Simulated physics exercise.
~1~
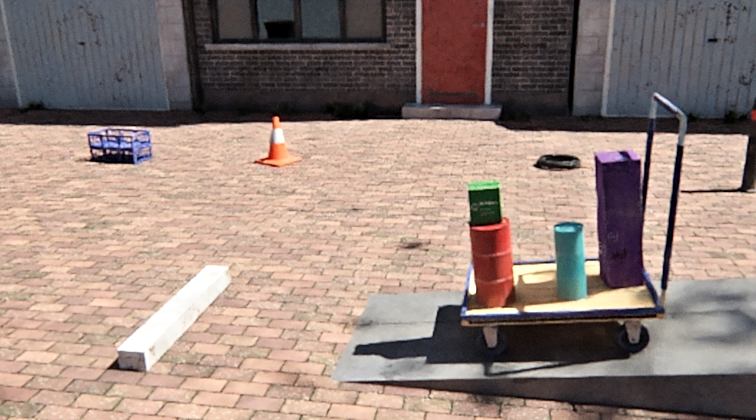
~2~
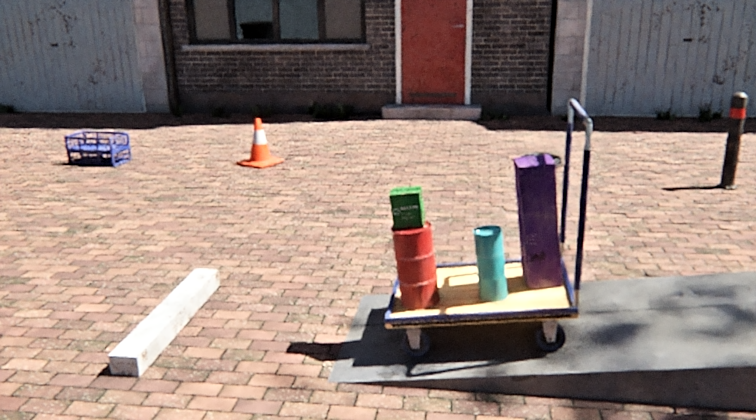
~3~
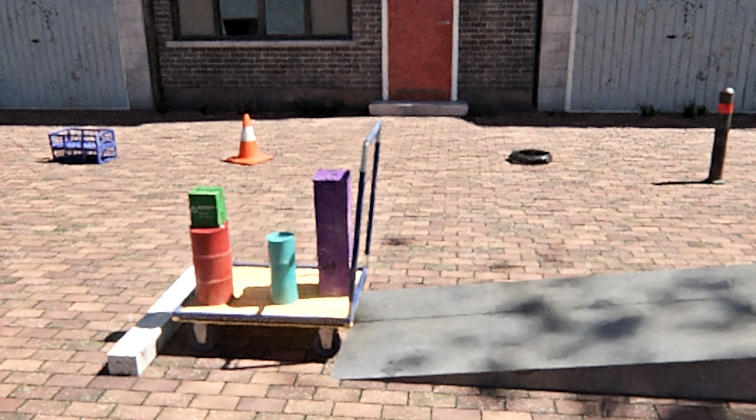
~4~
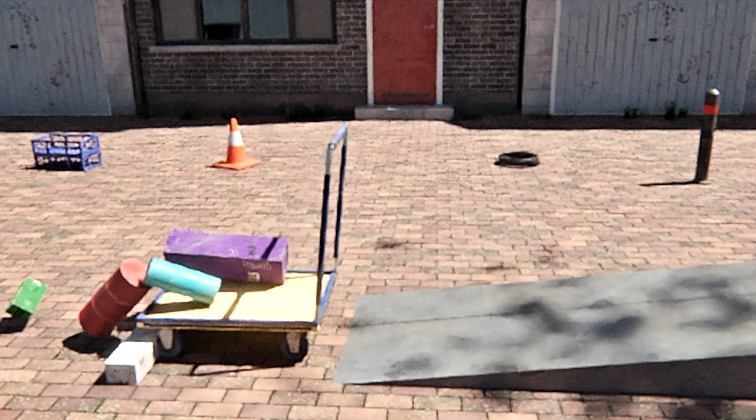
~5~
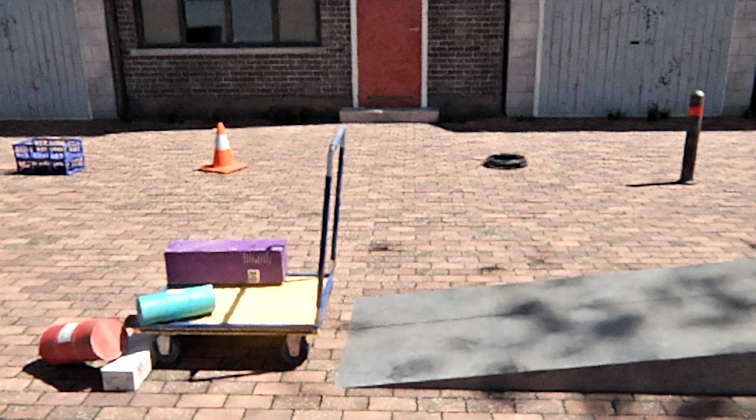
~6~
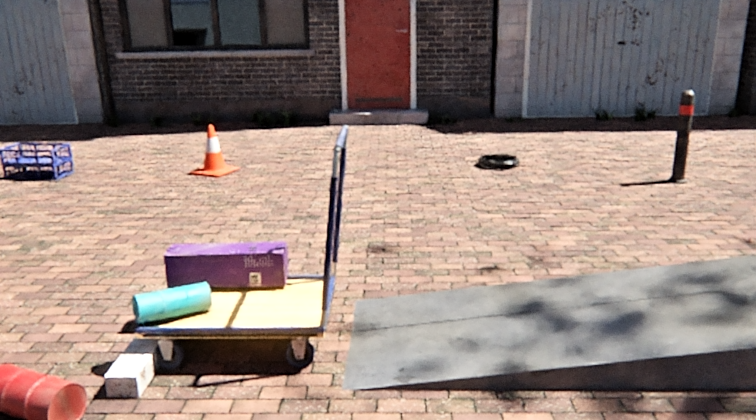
A trolley rolls left down a ramp, hits a white kerb, and its load topples.
